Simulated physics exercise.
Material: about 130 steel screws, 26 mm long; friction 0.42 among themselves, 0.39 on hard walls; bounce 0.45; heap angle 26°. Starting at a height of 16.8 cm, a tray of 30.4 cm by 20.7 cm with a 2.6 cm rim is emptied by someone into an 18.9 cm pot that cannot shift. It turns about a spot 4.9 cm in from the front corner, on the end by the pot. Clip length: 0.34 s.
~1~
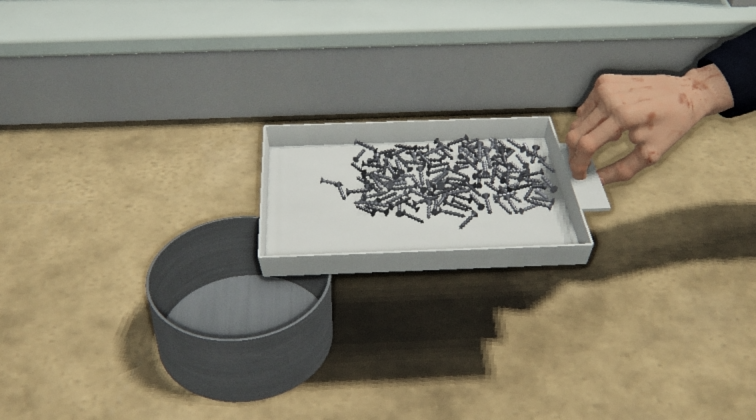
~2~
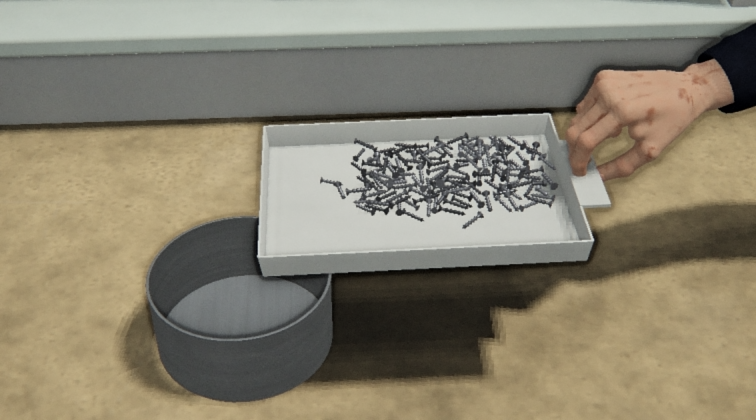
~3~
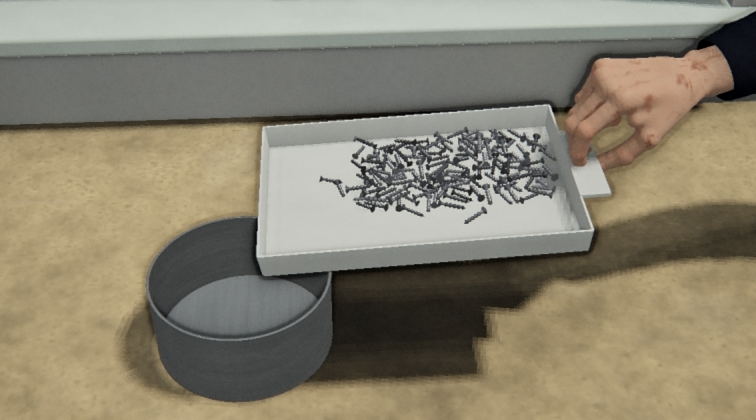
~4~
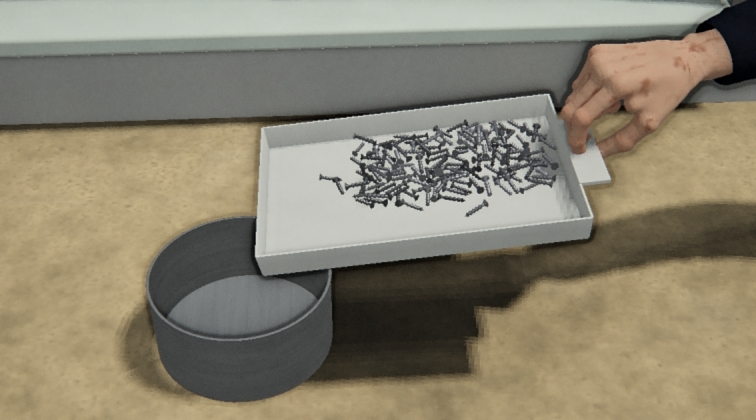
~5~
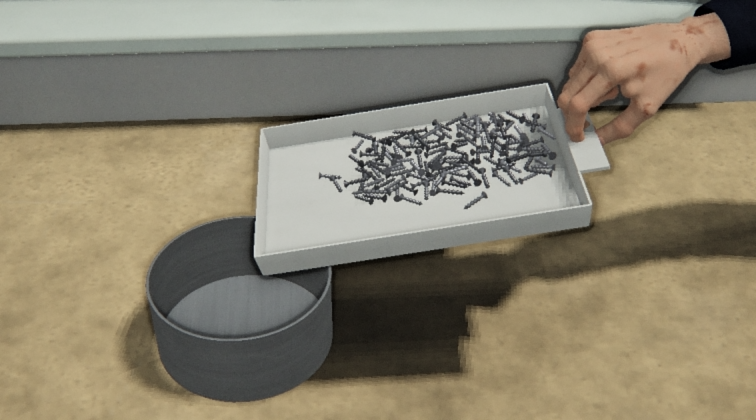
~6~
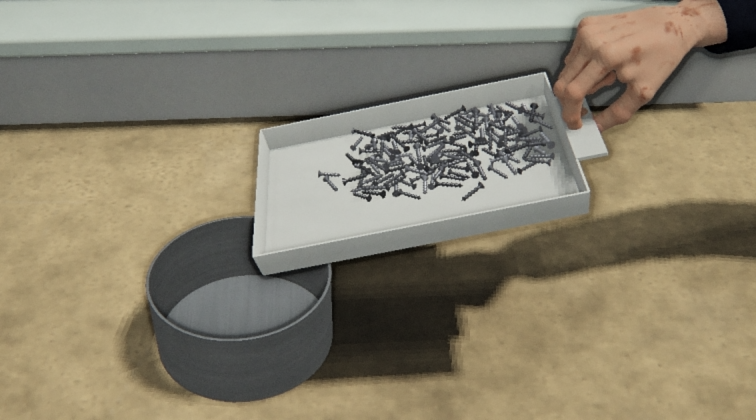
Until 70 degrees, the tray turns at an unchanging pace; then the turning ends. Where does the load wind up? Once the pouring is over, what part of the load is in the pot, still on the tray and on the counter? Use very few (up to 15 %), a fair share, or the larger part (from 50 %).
Pot: Very few, tray: The larger part, counter: Very few.
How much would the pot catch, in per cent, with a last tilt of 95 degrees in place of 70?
In that case it comes to about 60 in a hundred.
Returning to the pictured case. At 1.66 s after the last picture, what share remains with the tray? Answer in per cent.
Roughly 95 percent of the load, I'd say.
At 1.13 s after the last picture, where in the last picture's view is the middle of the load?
At about (275, 166).
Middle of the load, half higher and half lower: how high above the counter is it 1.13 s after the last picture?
About 18 centimetres.
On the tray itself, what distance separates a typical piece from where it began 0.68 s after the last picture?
Displacement on the tray: About 13 cm.
Then, 0.68 s after the last picture, tilt 39 degrees; the tray holds 100 %, the pot 0 %.
Then, 1.13 s after the last picture, tilt 57 degrees; the tray holds 100 %, the pot 0 %.
Then, 1.66 s after the last picture, tilt 70 degrees; the tray holds 95 %, the pot 0 %.
In the end, pot 5 %, tray 95 %, counter 5 %.
